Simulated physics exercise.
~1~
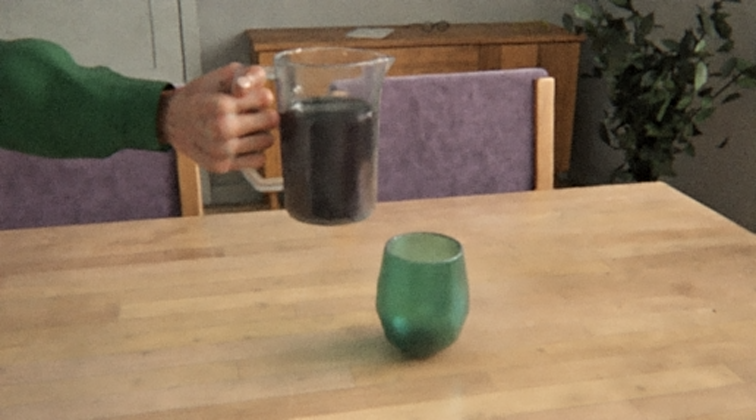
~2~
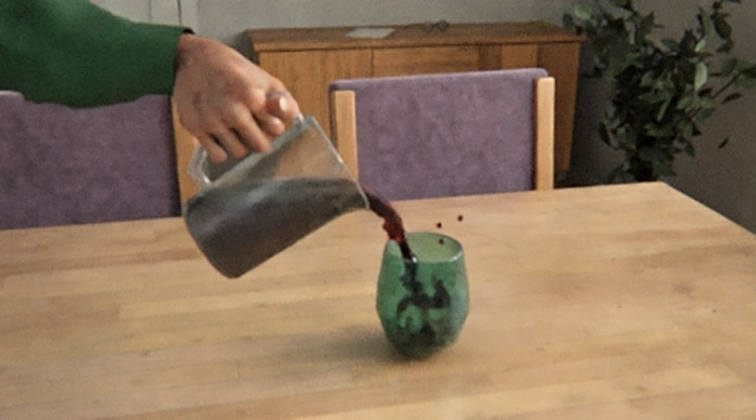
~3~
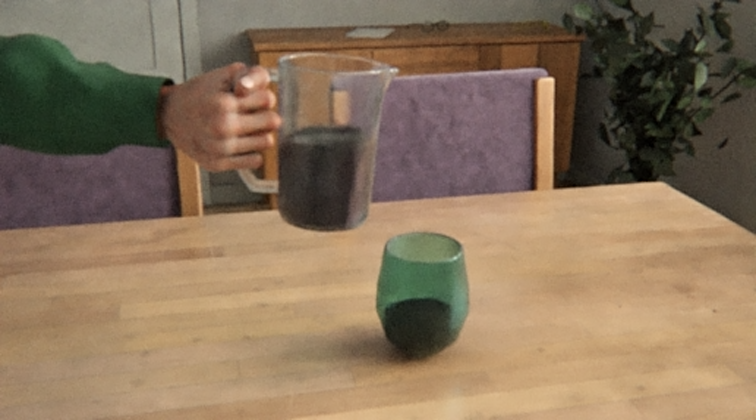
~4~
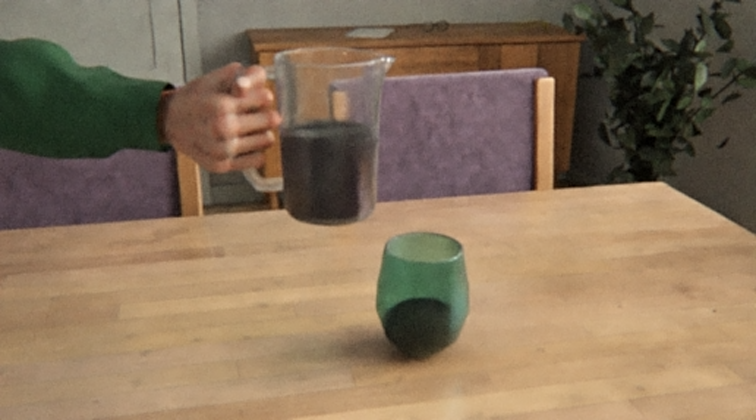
A hand tilting a jug to the right, pouring dark red wine into a green glass, then righting it, leaving the glass partly filled.
